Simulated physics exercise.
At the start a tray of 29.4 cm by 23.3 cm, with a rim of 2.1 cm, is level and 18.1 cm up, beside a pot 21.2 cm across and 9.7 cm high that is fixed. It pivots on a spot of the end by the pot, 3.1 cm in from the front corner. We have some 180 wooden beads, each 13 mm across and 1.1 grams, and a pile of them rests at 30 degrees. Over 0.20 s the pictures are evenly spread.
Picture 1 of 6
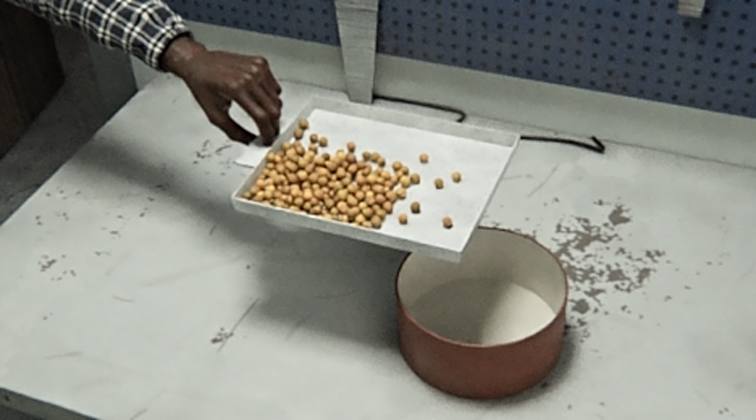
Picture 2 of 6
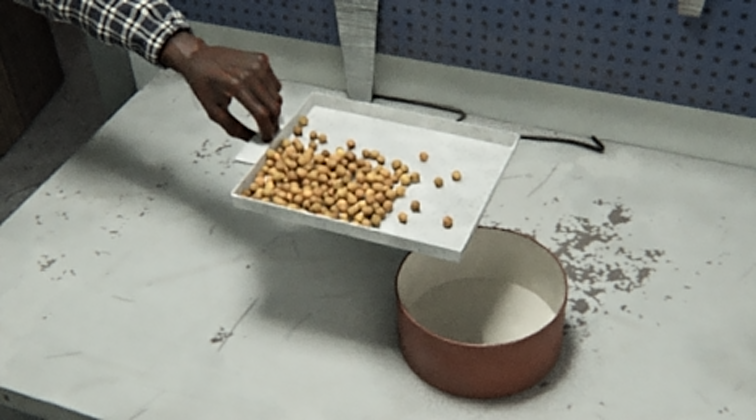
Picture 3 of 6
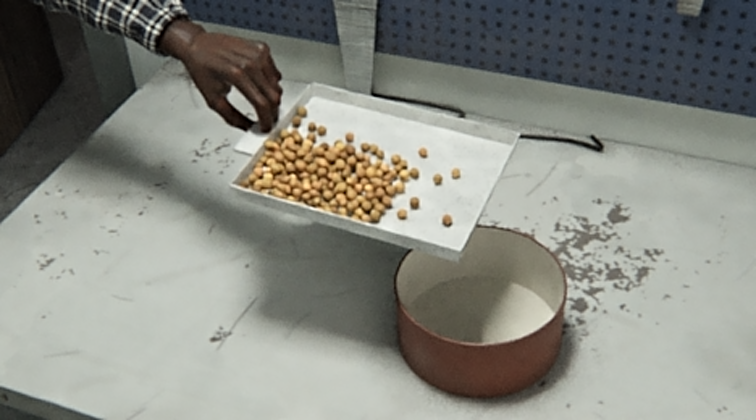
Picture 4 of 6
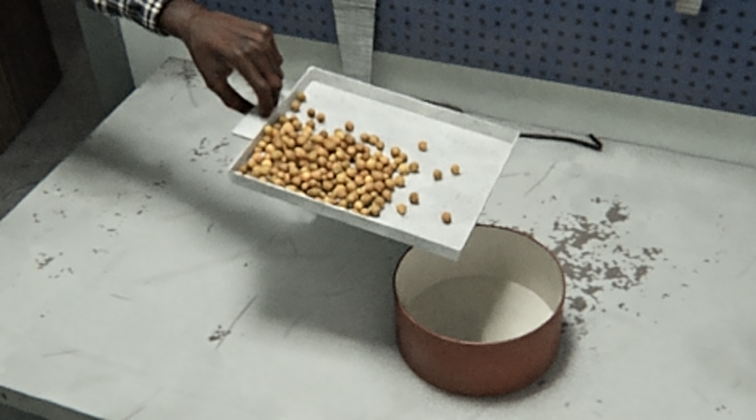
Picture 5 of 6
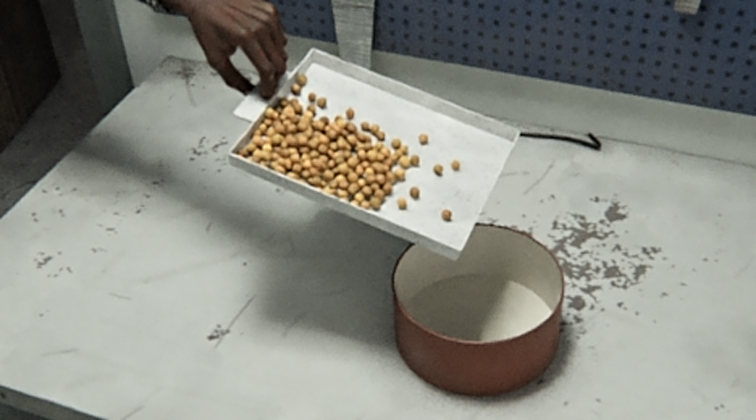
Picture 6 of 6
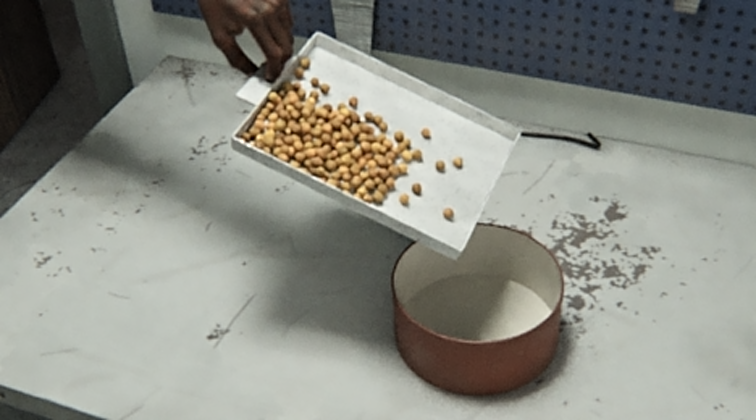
The video shows a hand raising the left end of a shallow white tray holding a pile of small tan wooden beads, gradually tilting it down toward a reddish-brown pot on a worn table, while the beads barely shift.
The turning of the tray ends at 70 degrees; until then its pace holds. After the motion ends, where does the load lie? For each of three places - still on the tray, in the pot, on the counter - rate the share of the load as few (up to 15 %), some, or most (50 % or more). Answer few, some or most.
Tray: Some; pot: Some; counter: Some.
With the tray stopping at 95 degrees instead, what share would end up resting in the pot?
55 percent.
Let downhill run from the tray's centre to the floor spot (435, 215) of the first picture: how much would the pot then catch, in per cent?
Around 40 percent of them.
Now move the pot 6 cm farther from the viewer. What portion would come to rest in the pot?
30 per cent.
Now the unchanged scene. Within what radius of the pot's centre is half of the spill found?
I'd say close to 36 centimetres.
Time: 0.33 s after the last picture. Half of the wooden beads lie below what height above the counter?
The halfway mark sits at about 26 cm.
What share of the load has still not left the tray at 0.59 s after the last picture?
30 %, give or take.
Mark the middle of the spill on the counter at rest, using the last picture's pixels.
The spill's middle ends up near (719, 364).
Then, 0.20 s after the last picture, tilt 46 degrees; the tray holds 100 %, the pot 0 %.
Then, 0.33 s after the last picture, tilt 64 degrees; the tray holds 100 %, the pot 0 %.
Then, 0.59 s after the last picture, tilt 70 degrees; the tray holds 30 %, the pot 30 %.
In the end, tray 25 %, pot 40 %, counter 35 %.
